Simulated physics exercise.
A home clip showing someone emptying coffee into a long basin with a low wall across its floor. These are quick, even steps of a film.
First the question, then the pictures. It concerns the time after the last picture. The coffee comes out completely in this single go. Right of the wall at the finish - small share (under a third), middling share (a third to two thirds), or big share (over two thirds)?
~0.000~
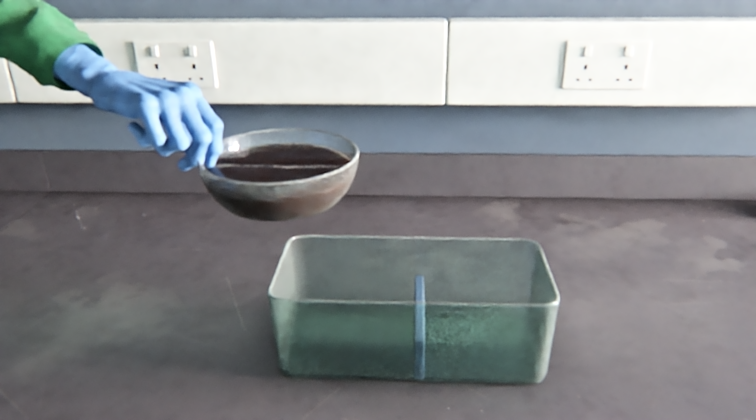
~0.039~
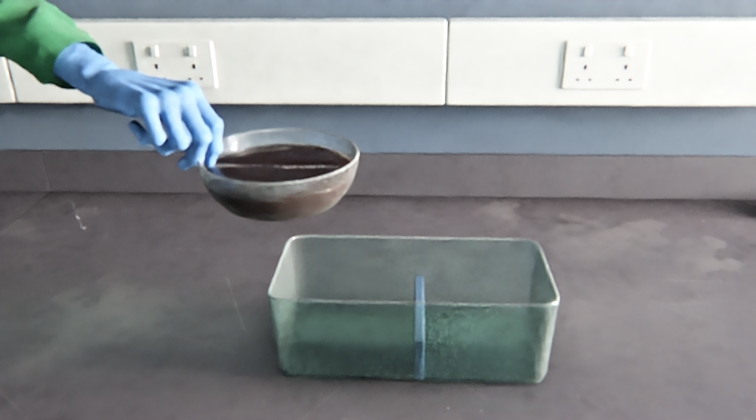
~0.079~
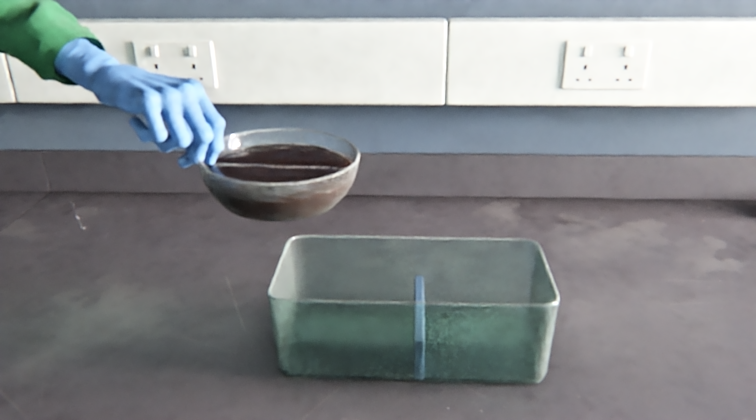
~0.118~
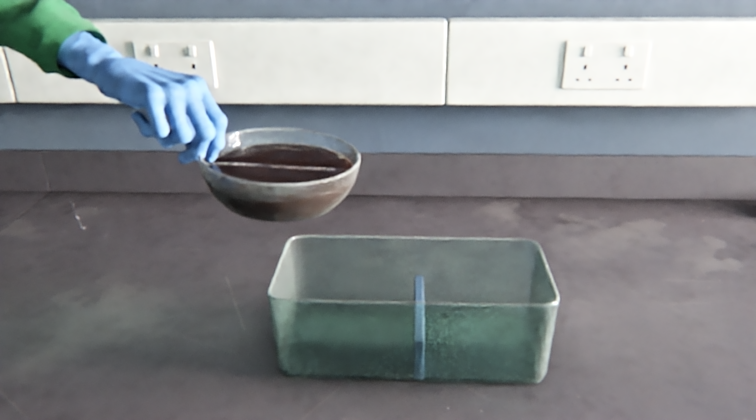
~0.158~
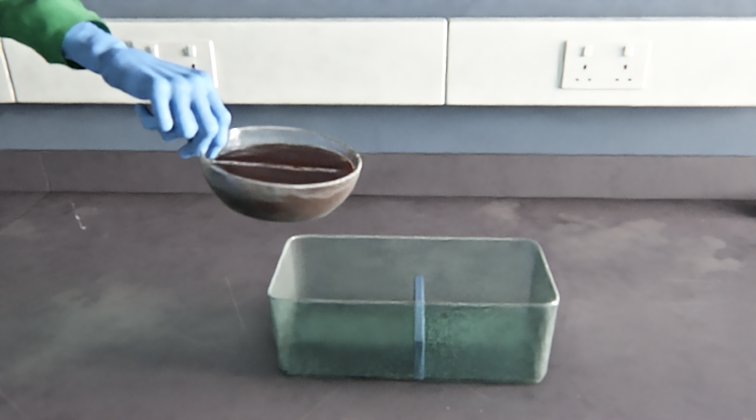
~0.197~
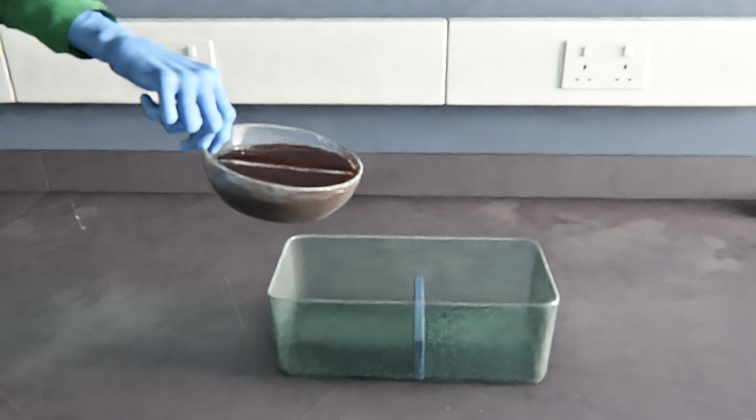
Small.
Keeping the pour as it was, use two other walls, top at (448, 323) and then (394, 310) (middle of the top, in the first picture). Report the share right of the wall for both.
Try 1: Some 25 %; try 2: 50 %.
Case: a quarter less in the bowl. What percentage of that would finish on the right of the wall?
I'd say roughly 5 percent.
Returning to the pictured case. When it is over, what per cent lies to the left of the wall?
80 in a hundred.
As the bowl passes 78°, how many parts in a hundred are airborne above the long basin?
Somewhere around 40 per cent of it.
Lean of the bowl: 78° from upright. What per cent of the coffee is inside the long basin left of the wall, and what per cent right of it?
The left part gets 35 percent; the right part gets 5 percent.
A moment on, the bowl is tipped on its side and 21 per cent is still to pour, 33 is left of the wall and 7 right of it.
Next, the bowl is tipped right over and 0 per cent is still to pour, 80 is left of the wall and 12 right of it.
Then the bowl is tipped right over and 0 per cent is still to pour, 80 is left of the wall and 14 right of it.
Later the bowl is tipped right over and 0 per cent is still to pour, 80 is left of the wall and 14 right of it.
Finally, 80 per cent lies left of the wall, 14 right of it and 6 outside.
